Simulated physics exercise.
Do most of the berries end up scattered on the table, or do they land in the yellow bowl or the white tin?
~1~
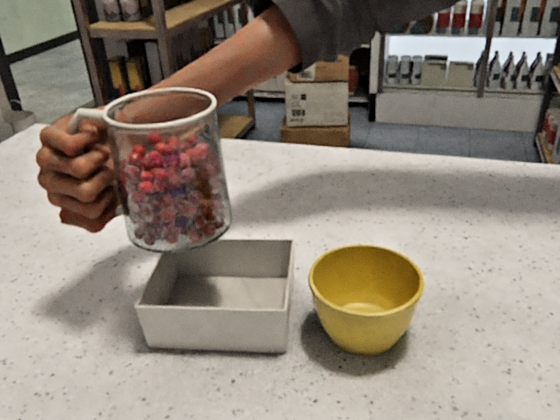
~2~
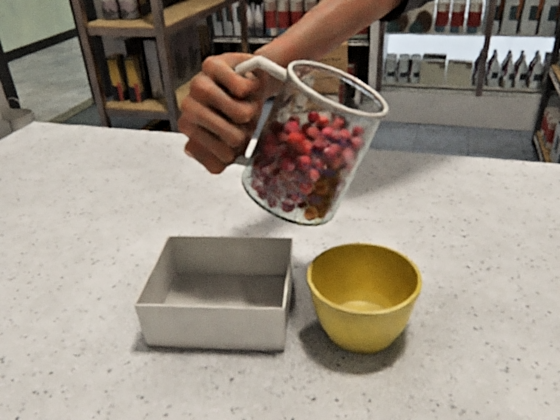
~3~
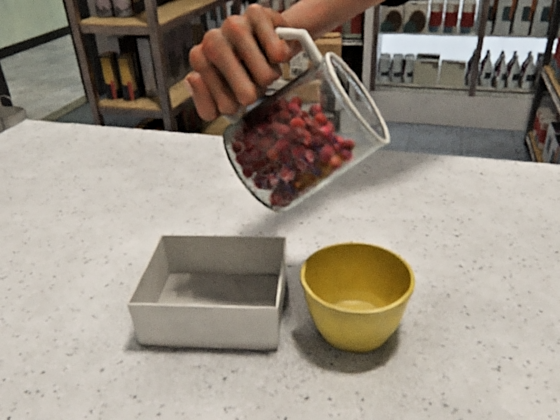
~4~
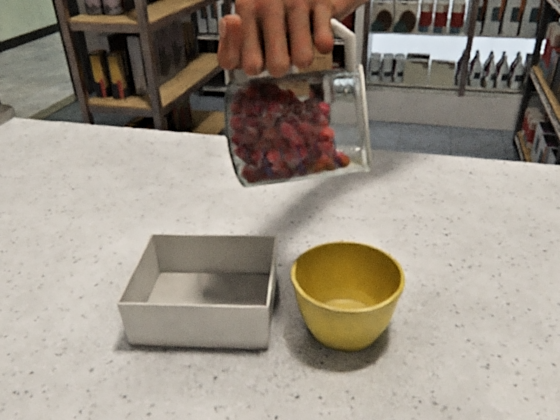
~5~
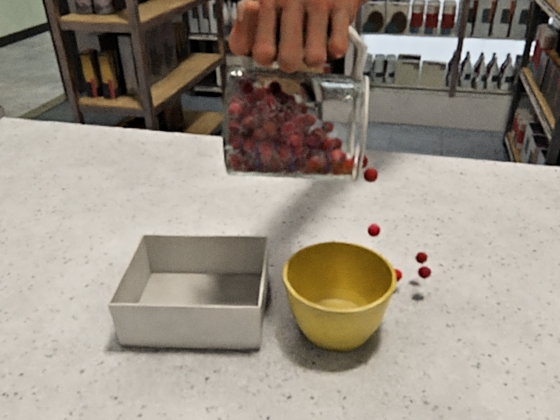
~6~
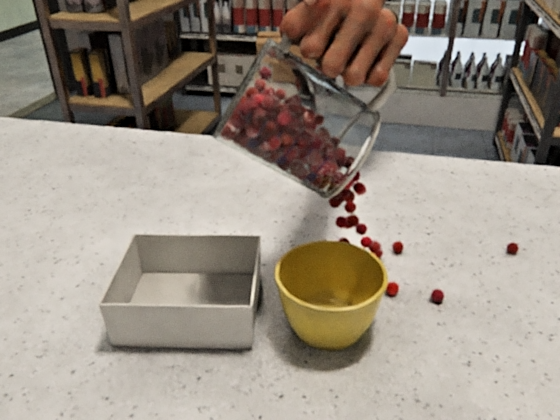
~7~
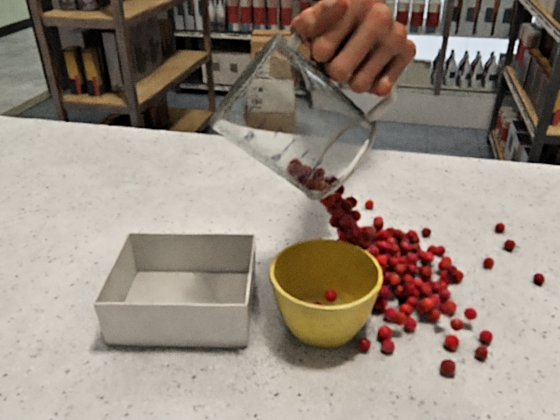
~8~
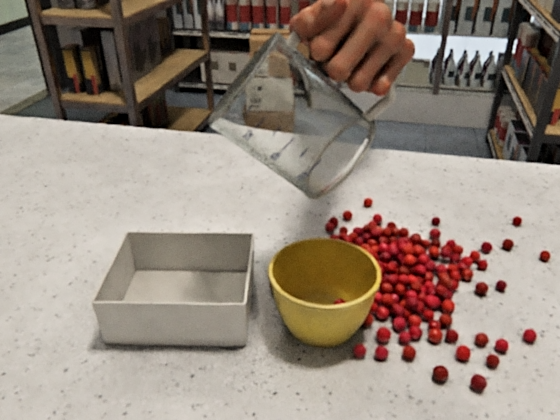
Most of the berries end up scattered on the table to the right of the yellow bowl. Only a few land in the bowl, and the white tin stays empty.
